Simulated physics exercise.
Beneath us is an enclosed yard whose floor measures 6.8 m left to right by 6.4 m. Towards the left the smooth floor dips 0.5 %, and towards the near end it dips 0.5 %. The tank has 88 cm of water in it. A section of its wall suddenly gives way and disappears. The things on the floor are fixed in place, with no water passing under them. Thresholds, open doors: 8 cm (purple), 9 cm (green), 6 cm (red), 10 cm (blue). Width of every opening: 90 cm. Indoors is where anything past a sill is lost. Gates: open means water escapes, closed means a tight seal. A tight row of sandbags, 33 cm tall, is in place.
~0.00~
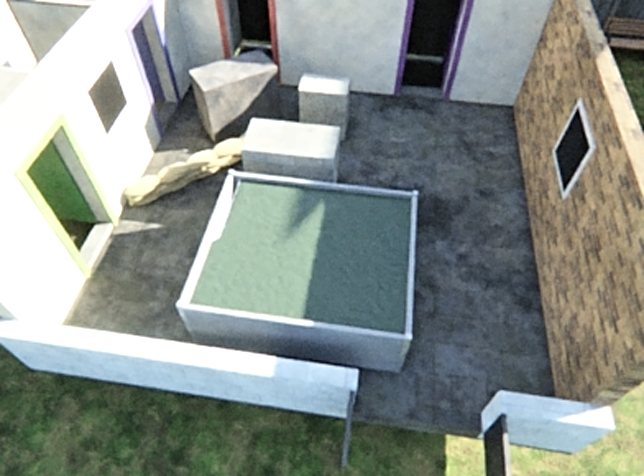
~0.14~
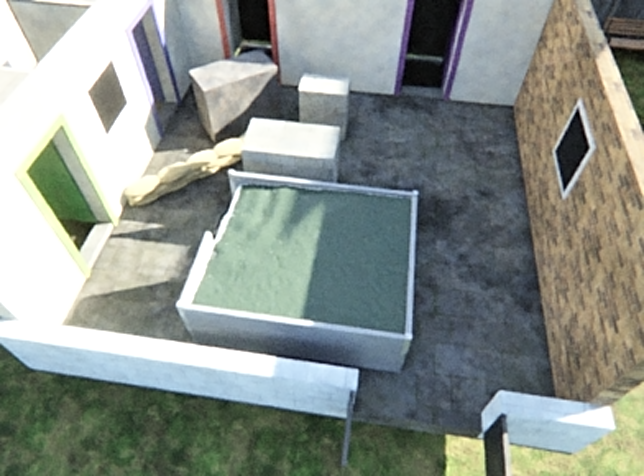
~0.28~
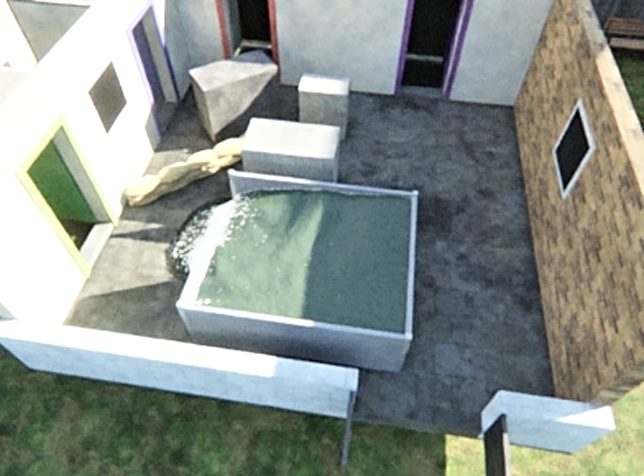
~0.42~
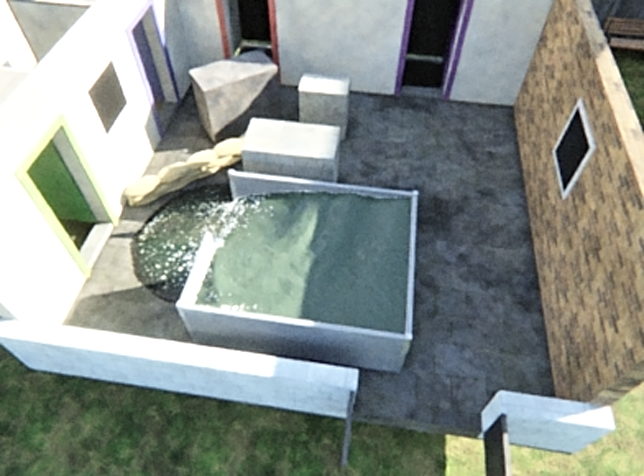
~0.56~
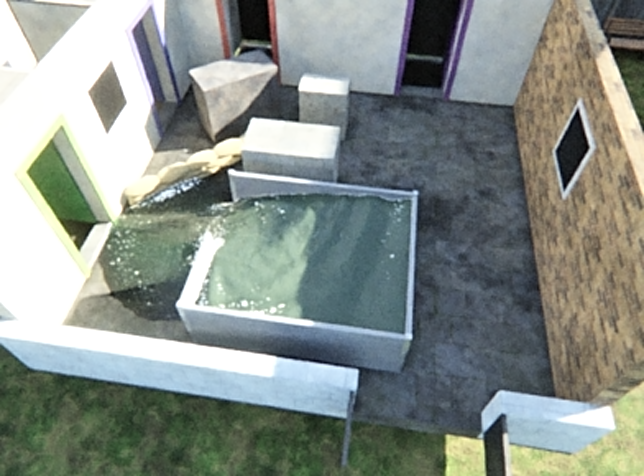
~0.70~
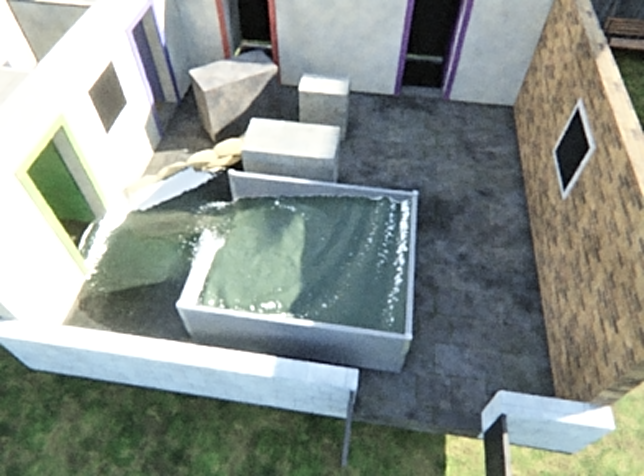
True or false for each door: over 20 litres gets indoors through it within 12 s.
Purple door - false, green door - true, red door - false, blue door - false.
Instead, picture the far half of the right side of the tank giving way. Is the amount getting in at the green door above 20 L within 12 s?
Green: Falls short.
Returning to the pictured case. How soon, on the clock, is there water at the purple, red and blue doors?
Door times: Purple 5.0 s / red 2.6 s / blue 1.3 s.
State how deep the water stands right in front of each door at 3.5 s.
In centimetres - purple: 0, green: 34, red: 8, blue: 6.
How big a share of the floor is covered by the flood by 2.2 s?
Around 30 per cent.
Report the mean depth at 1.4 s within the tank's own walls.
Mean depth: About 65 cm.
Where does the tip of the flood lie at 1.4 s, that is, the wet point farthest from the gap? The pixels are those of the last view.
At about (174, 115).
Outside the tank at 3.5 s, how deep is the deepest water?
Some 44 cm deep.
After 1.4 s water covers 20 % of the floor and is deepest (60 cm) near (130, 218); purple door not reached, green door 42 cm at the sill, 169 L in, red door not reached, blue door 1 cm at the sill, 0 L in.
After 2.2 s water covers 30 % of the floor and is deepest (56 cm) near (56, 334); purple door not reached, green door 45 cm at the sill, 439 L in, red door not reached, blue door 8 cm at the sill, 0 L in.
After 3.5 s water covers 50 % of the floor and is deepest (44 cm) near (56, 334); purple door not reached, green door 34 cm at the sill, 766 L in, red door 8 cm at the sill, 0 L in, blue door 6 cm at the sill, 0 L in.
After 7.0 s water covers 90 % of the floor and is deepest (30 cm) near (50, 346); purple door 2 cm at the sill, 0 L in, green door 24 cm at the sill, 1231 L in, red door 4 cm at the sill, 3 L in, blue door 7 cm at the sill, 0 L in.
After 12.0 s water covers 95 % of the floor and is deepest (19 cm) near (50, 346); purple door 6 cm at the sill, 0 L in, green door 16 cm at the sill, 1467 L in, red door 4 cm at the sill, 4 L in, blue door 5 cm at the sill, 0 L in.
